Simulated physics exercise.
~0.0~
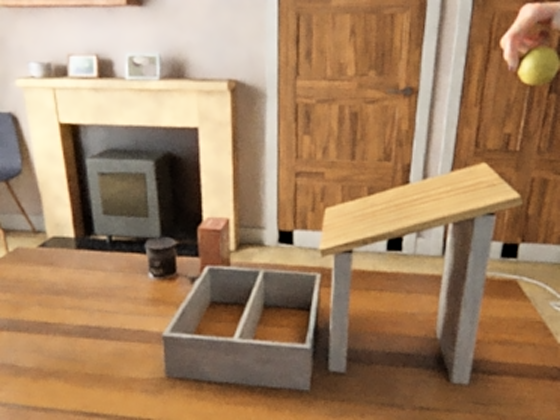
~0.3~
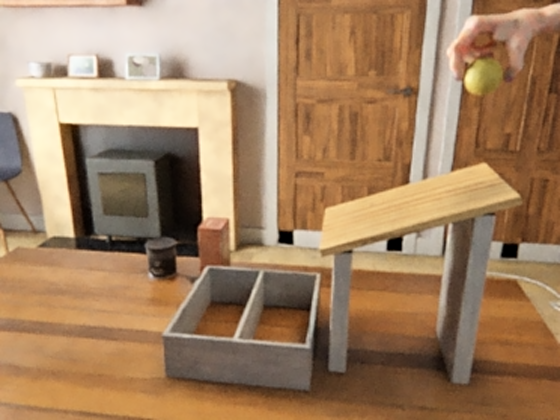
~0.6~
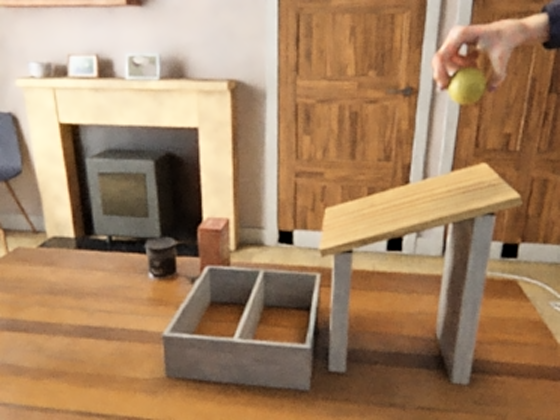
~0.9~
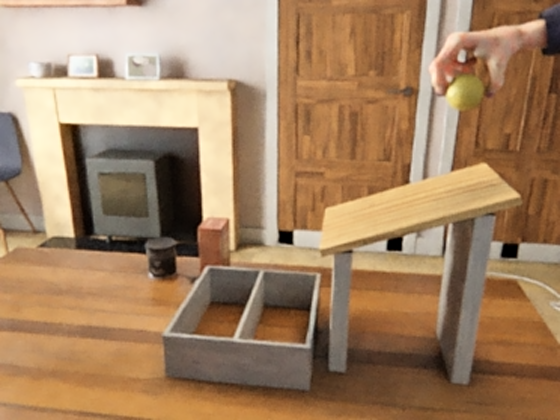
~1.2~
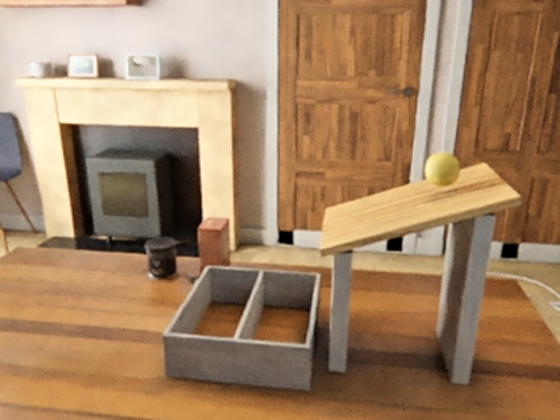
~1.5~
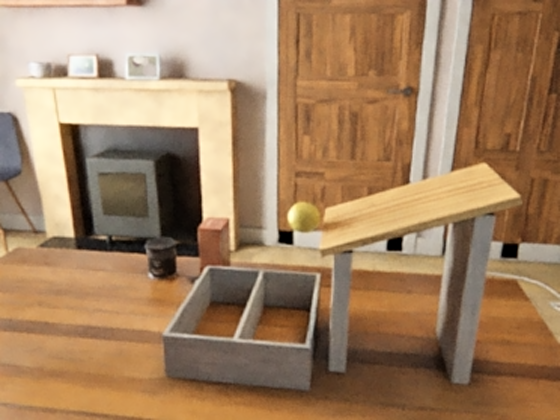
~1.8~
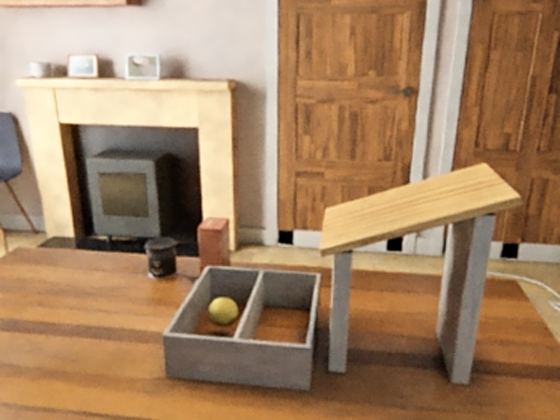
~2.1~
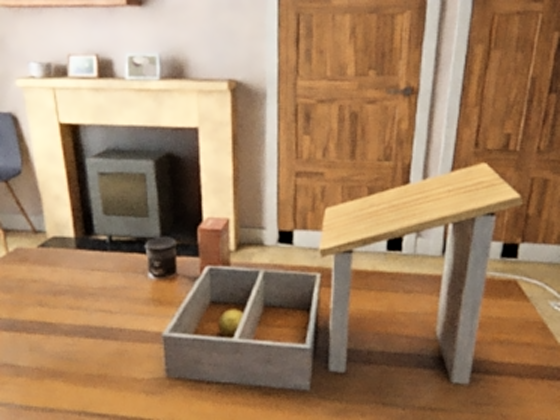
A hand reaches in from the upper right, holding a yellow lemon above a slanted wooden board on grey supports. The still view looks across a wooden table in a room with a cream fireplace at the left and wooden doors behind. Left of the board sits a grey tray with two bays, with a small black tin and an orange-brown carton behind it. The hand shifts left, lowers slightly and lets go. The lemon travels down the board, leaves its lower left edge and drops into the tray's left bay, where it ends near the divider.
